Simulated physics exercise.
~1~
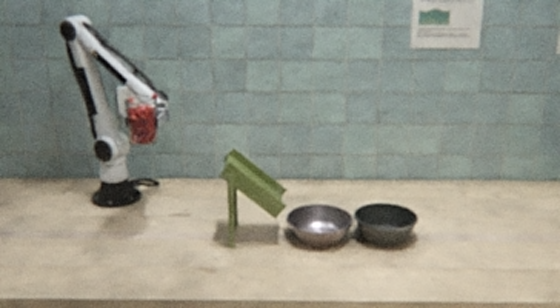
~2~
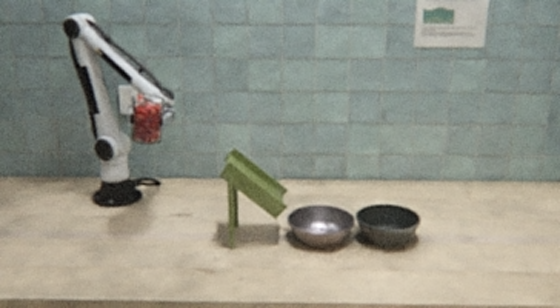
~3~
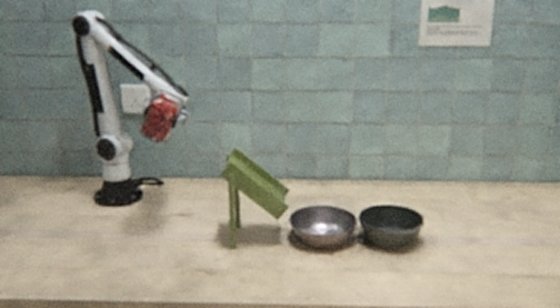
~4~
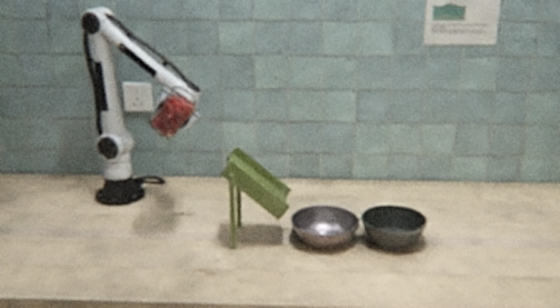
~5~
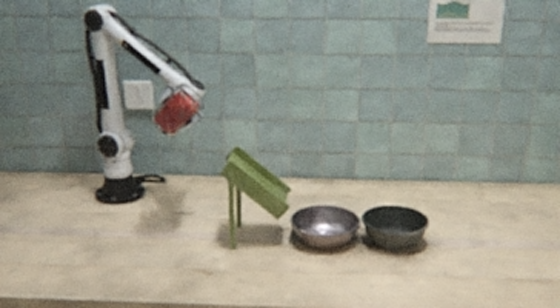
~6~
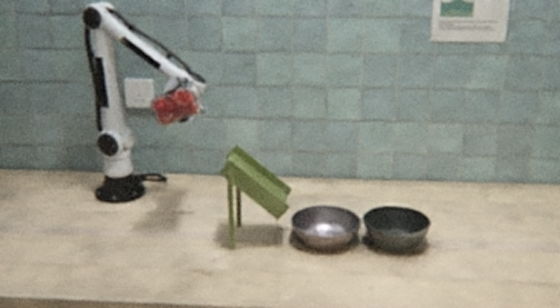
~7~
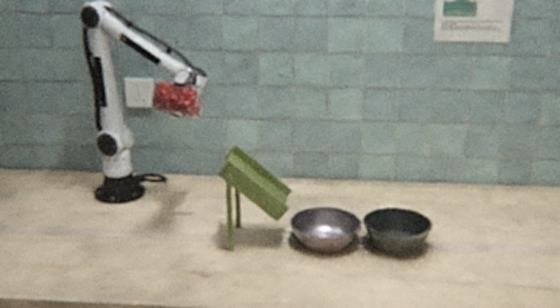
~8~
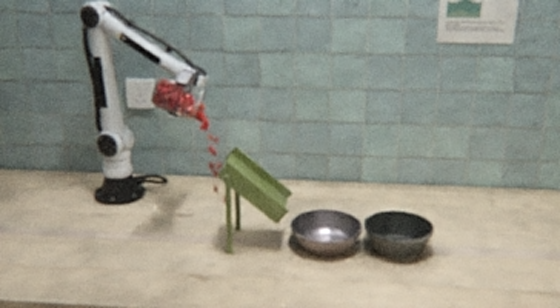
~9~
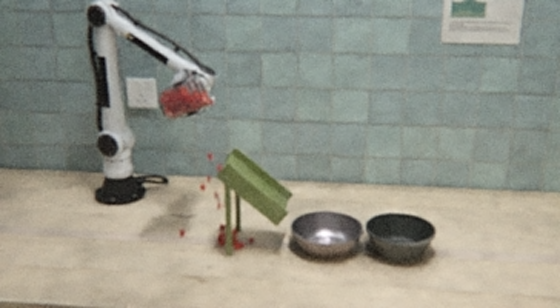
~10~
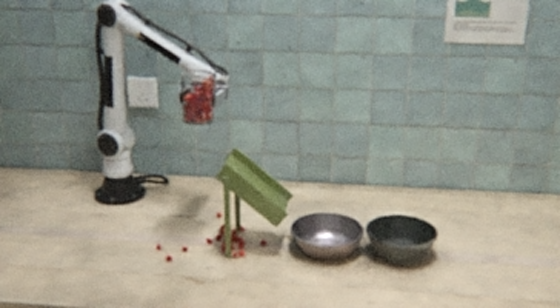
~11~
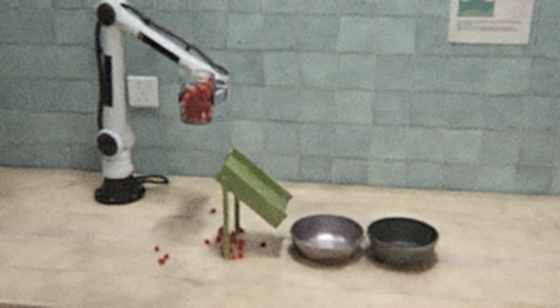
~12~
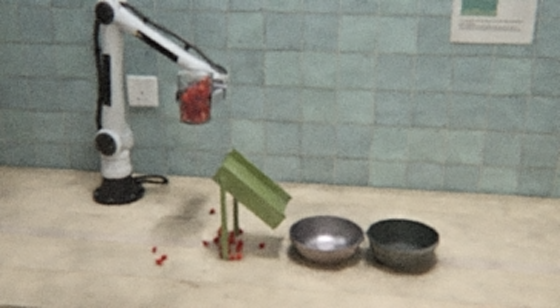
Robot arm tipping a clear cup, spilling some red pieces around a green chute's legs, then righting it; two bowls stay empty.
